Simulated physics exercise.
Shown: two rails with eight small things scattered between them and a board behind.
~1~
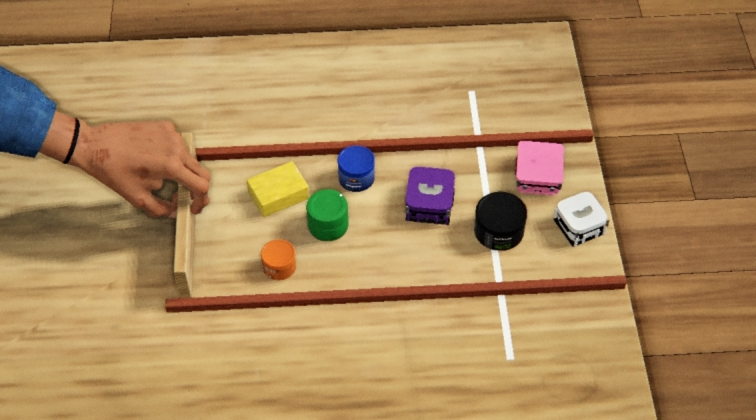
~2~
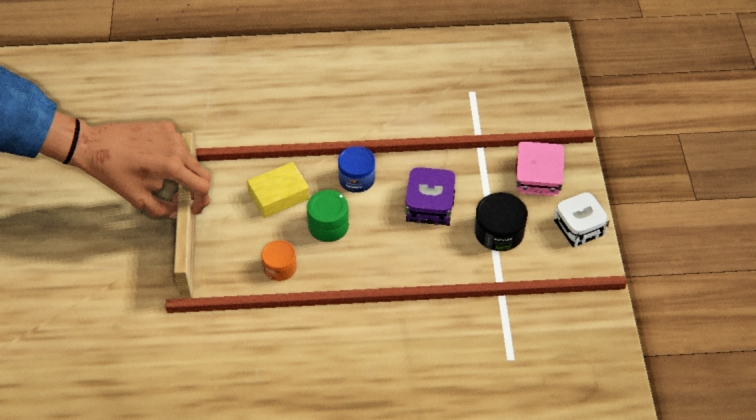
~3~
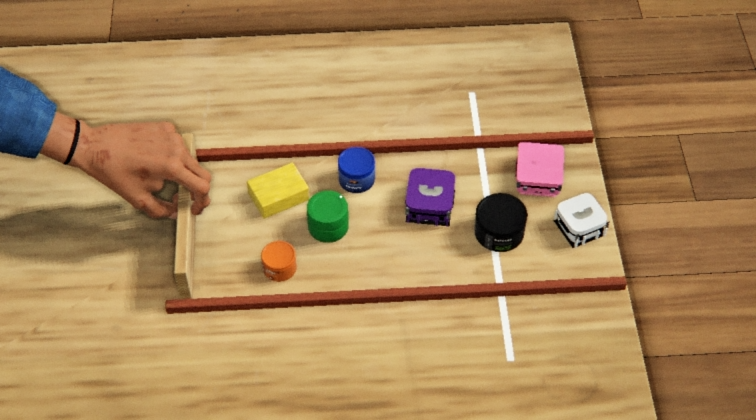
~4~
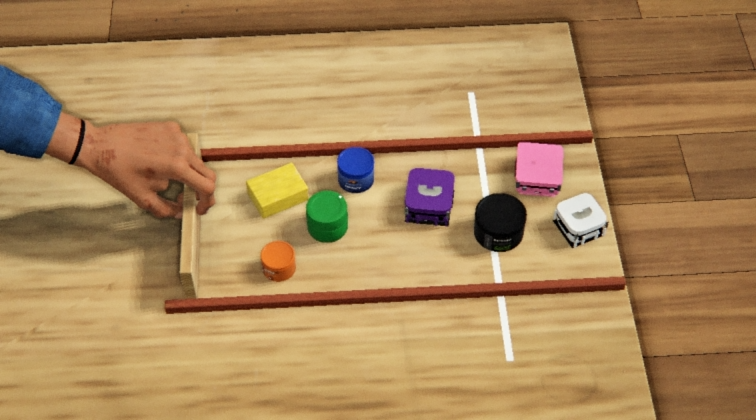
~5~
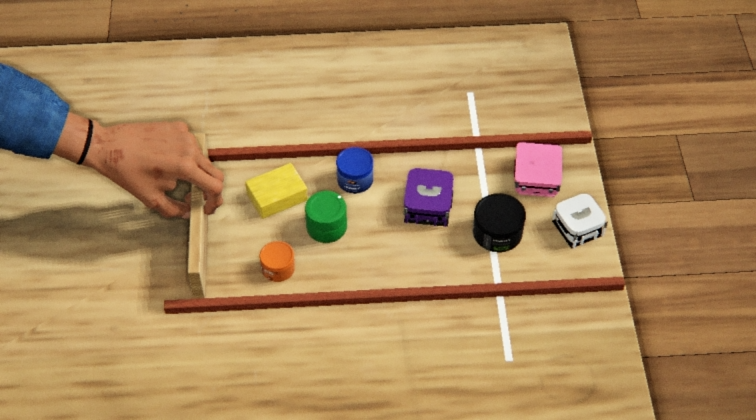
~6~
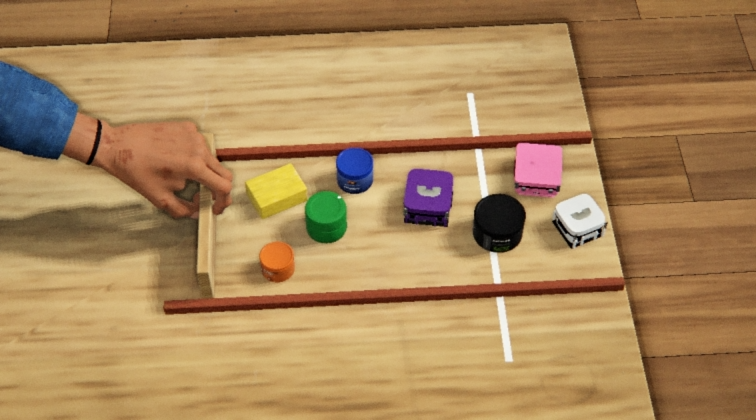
A hand holds still, then slides a board slightly right between rails toward scattered objects.
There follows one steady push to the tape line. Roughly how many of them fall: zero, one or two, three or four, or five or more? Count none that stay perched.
What falls is not even one.
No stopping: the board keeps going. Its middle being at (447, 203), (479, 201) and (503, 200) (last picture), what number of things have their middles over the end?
In that order 0, 0 and 0.
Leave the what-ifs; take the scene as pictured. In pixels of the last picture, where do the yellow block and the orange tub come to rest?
In the last picture the yellow block sits at (510, 184) while the orange tub sits at (511, 250).
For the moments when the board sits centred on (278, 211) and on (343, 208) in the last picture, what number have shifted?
Moved so far: 2, then 5.
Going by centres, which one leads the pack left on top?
It's the white case.
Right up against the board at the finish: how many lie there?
So the total is 4.
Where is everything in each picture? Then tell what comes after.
White case (581, 219); pink case (539, 169); black tub (500, 222); board (186, 214); tape (489, 214), in the first frame.
Pink case (540, 170); blue tub (357, 170), in the second frame.
Black tub (501, 223); green lid (328, 217), in the third frame.
White case (580, 221); yellow block (278, 190), in the fourth frame.
Pink case (538, 170); orange tub (277, 262), in the fifth frame.
White case (579, 221); pink case (538, 171); black tub (499, 224); board (208, 215); tape (488, 216), in the sixth frame.
Early on, none off yet; white case at rest near (579, 221); pink case at rest near (538, 171); black tub at rest near (499, 224).
A while later, none off yet; white case at rest near (579, 221); pink case moving near (543, 169); black tub travelled about its own width near (542, 240).
Finally, the number that fall off is zero.
